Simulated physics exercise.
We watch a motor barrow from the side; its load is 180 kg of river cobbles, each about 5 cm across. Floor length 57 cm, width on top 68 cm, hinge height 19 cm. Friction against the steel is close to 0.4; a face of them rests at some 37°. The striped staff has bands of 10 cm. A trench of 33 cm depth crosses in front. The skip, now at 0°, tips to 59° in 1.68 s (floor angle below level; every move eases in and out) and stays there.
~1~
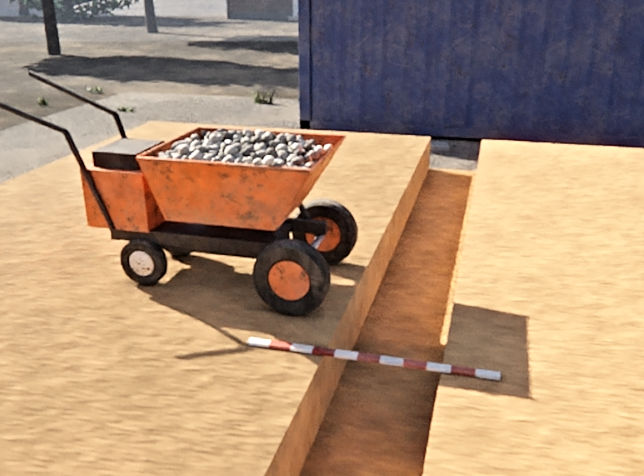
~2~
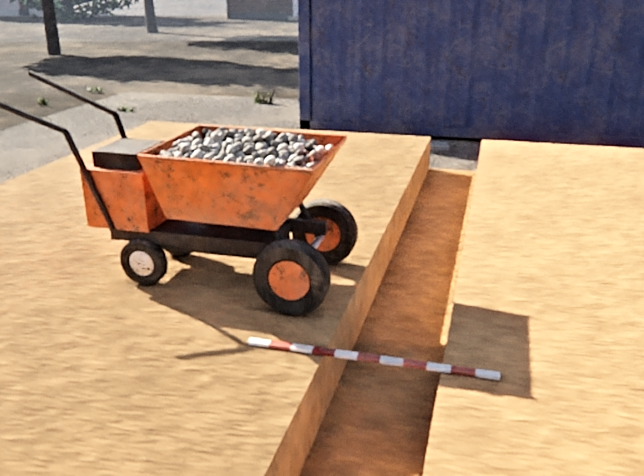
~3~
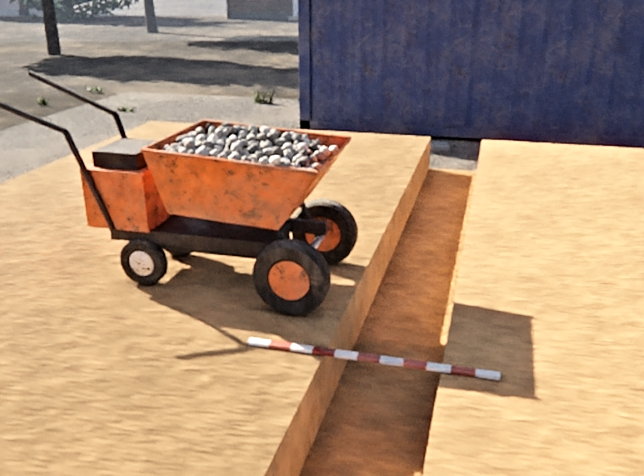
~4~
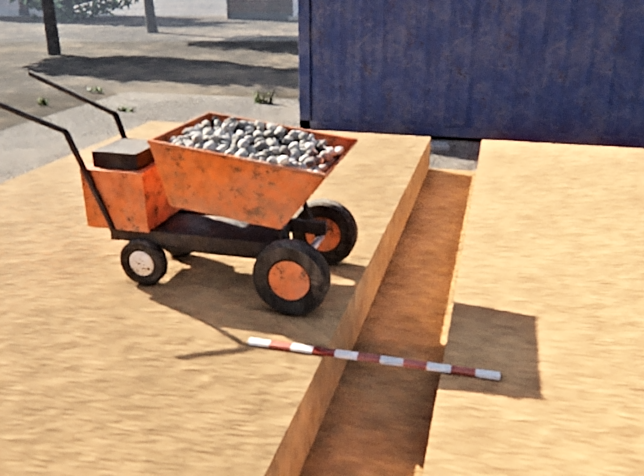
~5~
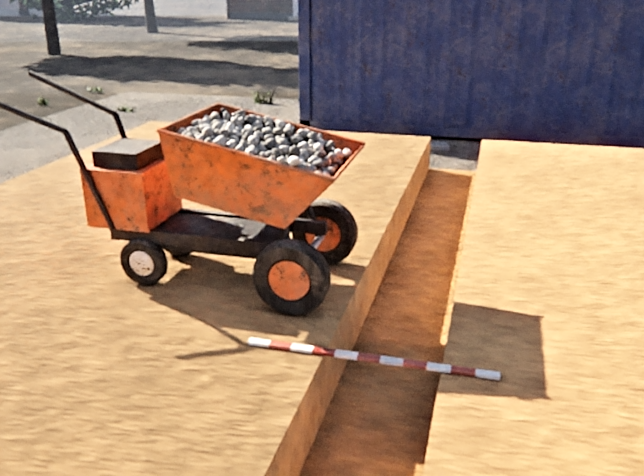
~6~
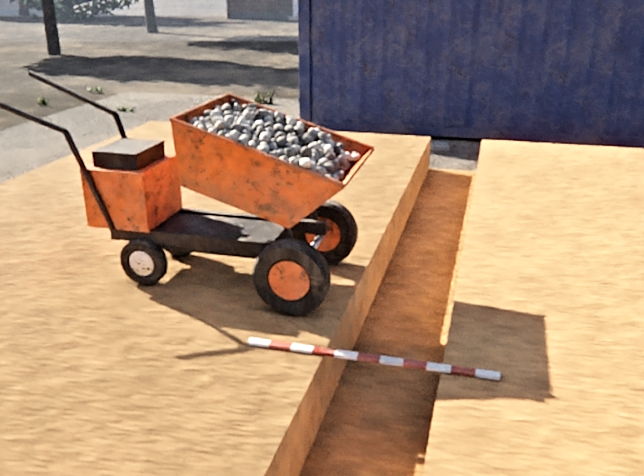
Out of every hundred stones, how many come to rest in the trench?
Some 40 per cent of it.
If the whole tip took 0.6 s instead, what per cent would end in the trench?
In that case some 20 per cent.
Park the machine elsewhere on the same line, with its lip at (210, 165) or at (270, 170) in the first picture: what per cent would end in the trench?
About 40 and 55 per cent.
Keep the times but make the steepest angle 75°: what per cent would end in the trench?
It would be near 60 per cent.
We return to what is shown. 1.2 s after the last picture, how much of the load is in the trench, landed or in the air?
Some 15 per cent.
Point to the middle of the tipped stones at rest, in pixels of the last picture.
Near (432, 344).
Then, 0.7 s after the last picture the floor is at 50°, 100 % in the skip; the foremost stones are at (406, 205).
Then, 1.2 s after the last picture the floor is at 59°, 82 % in the skip, 13 % in the trench, 6 % past the trench; the foremost stones are at (503, 299).
Then, 1.5 s after the last picture the floor is at 59°, 67 % in the skip, 20 % in the trench, 13 % past the trench; the foremost stones are at (563, 310).
Then, 3.5 s after the last picture the floor is at 59°, 45 % in the skip, 40 % in the trench, 15 % past the trench; the foremost stones are at (594, 299).
